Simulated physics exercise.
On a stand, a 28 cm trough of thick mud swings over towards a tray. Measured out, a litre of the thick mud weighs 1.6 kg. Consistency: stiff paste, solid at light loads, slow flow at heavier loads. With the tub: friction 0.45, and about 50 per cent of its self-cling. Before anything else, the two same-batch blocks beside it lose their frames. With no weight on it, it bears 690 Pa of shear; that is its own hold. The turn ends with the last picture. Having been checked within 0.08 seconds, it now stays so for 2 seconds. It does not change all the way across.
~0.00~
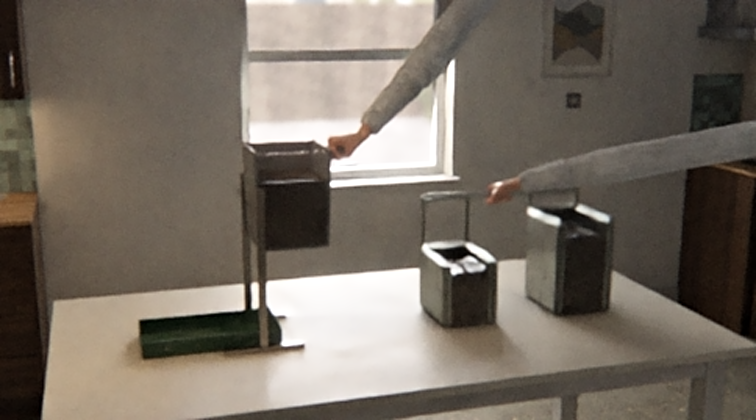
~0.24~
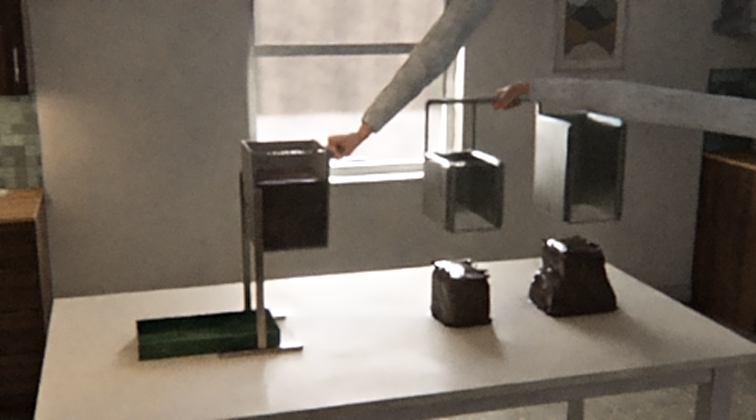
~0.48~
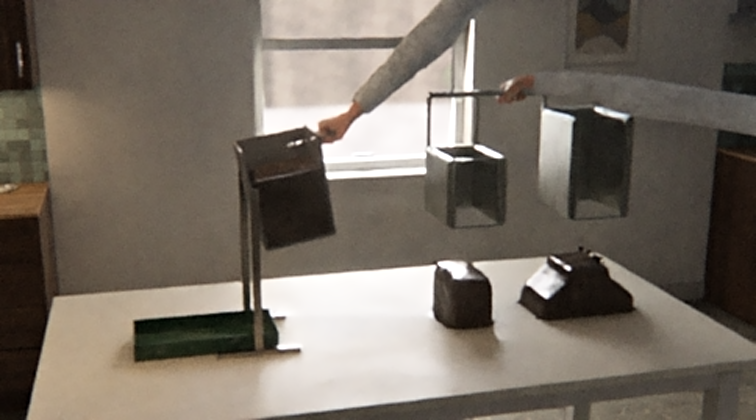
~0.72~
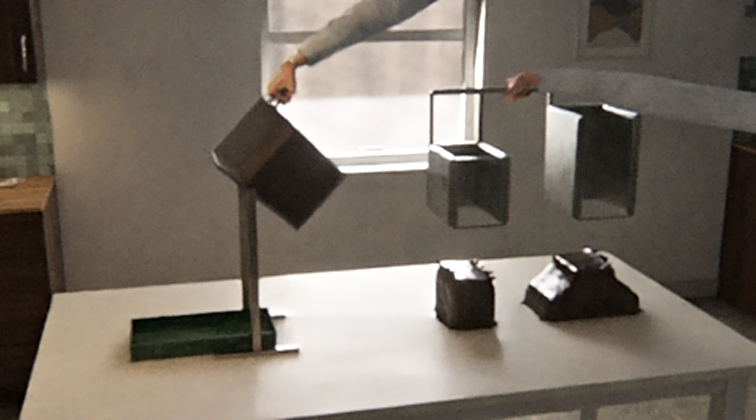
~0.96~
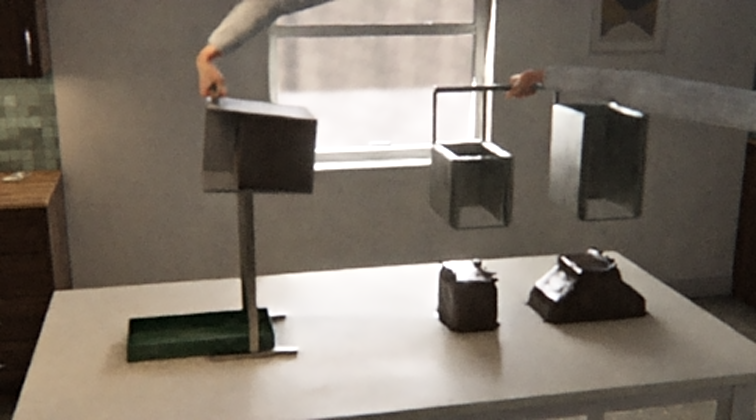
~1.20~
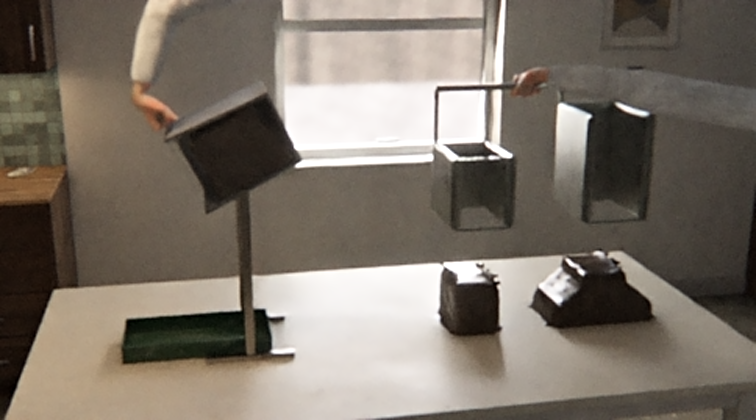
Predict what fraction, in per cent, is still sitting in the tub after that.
Near 0 % is still in the tub.
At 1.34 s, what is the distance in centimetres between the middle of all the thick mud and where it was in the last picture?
It has gone close to 10 cm.
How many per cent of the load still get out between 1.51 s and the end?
Share of load from then on: Approx. 18 %.
After 1.34 s, the tub is at 115 degrees and holds 76 %.
After 1.51 s, the tub is at 115 degrees and holds 17 %.
After 1.68 s, the tub is at 115 degrees and holds 0 %.
After 1.85 s, the tub is at 115 degrees and holds 0 %.
After 3.20 s, the tub is at 115 degrees and holds 0 %.
